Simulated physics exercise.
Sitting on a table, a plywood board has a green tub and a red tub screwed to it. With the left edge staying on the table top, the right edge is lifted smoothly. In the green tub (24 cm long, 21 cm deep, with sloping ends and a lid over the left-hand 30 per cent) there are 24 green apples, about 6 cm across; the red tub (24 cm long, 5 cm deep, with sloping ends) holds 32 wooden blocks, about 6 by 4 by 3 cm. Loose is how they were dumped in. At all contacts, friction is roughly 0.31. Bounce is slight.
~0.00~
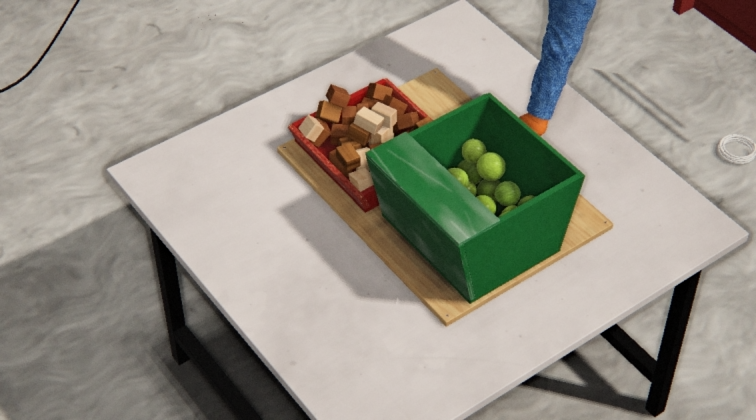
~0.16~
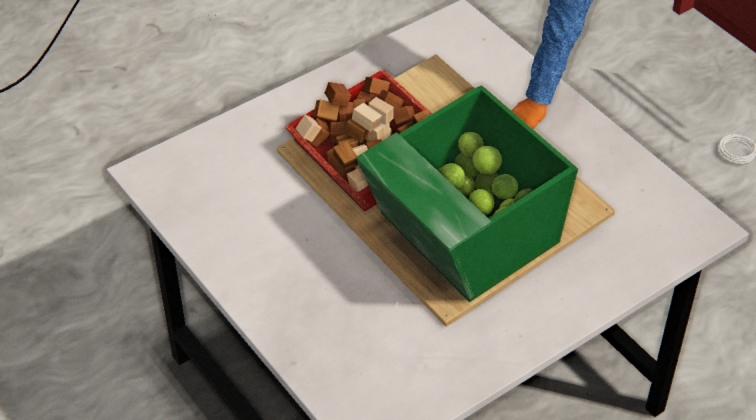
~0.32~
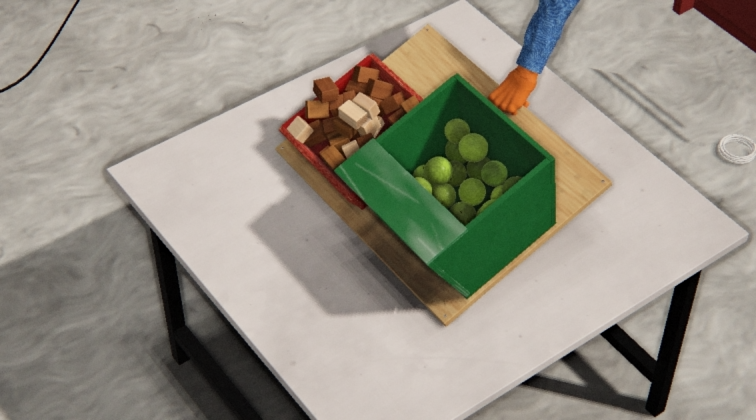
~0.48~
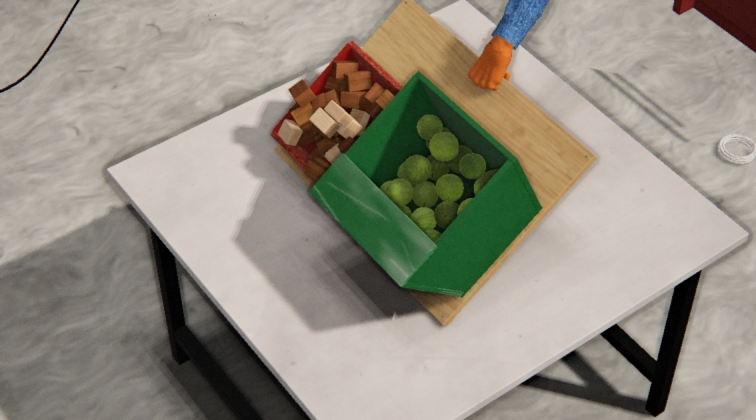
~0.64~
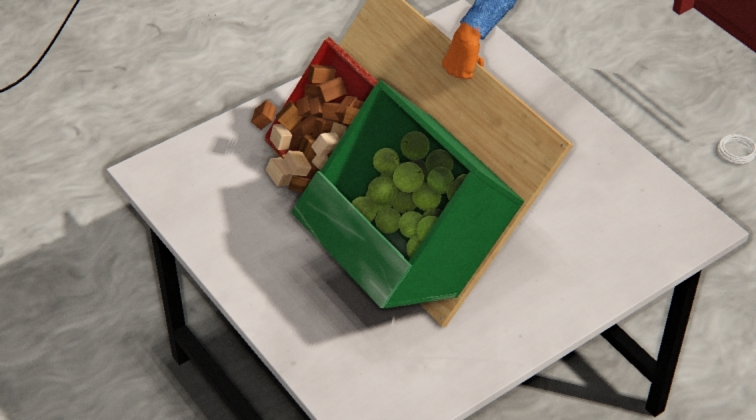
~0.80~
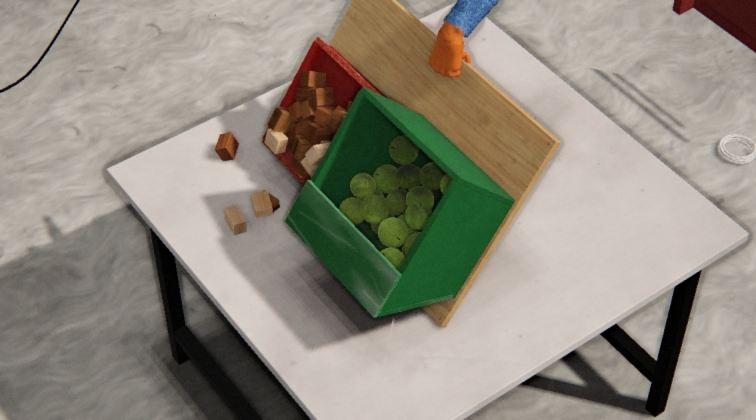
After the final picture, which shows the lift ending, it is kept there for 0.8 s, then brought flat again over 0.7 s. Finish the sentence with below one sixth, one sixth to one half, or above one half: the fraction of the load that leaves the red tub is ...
The fraction that leaves the red tub is one sixth to one half.
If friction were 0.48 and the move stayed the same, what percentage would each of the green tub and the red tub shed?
Green tub 0, red tub 40 per cent.
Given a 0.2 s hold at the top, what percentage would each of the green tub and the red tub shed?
Green tub 0%, red tub 30%.
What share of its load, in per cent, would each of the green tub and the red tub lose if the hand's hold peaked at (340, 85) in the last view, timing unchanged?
In that setup the green tub sheds 0 per cent of its load, while the red tub sheds 100 per cent.
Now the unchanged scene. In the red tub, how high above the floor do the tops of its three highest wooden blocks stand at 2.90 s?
Near 7 centimetres, I'd say.
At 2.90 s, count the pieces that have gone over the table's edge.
I'd put the number around 0.
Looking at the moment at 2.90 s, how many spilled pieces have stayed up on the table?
The count is about 12.
After 1.14 s, tilt 55°; 0 of 24 out of the green tub and 7 of 32 out of the red tub.
After 1.56 s, tilt 55°; 0 of 24 out of the green tub and 11 of 32 out of the red tub.
After 2.15 s, tilt 6°; 0 of 24 out of the green tub and 11 of 32 out of the red tub.
Final count (at 2.90 s), 0 of 24 out of the green tub and 11 of 32 out of the red tub. Asked share, 11 of 32, 34 per cent.
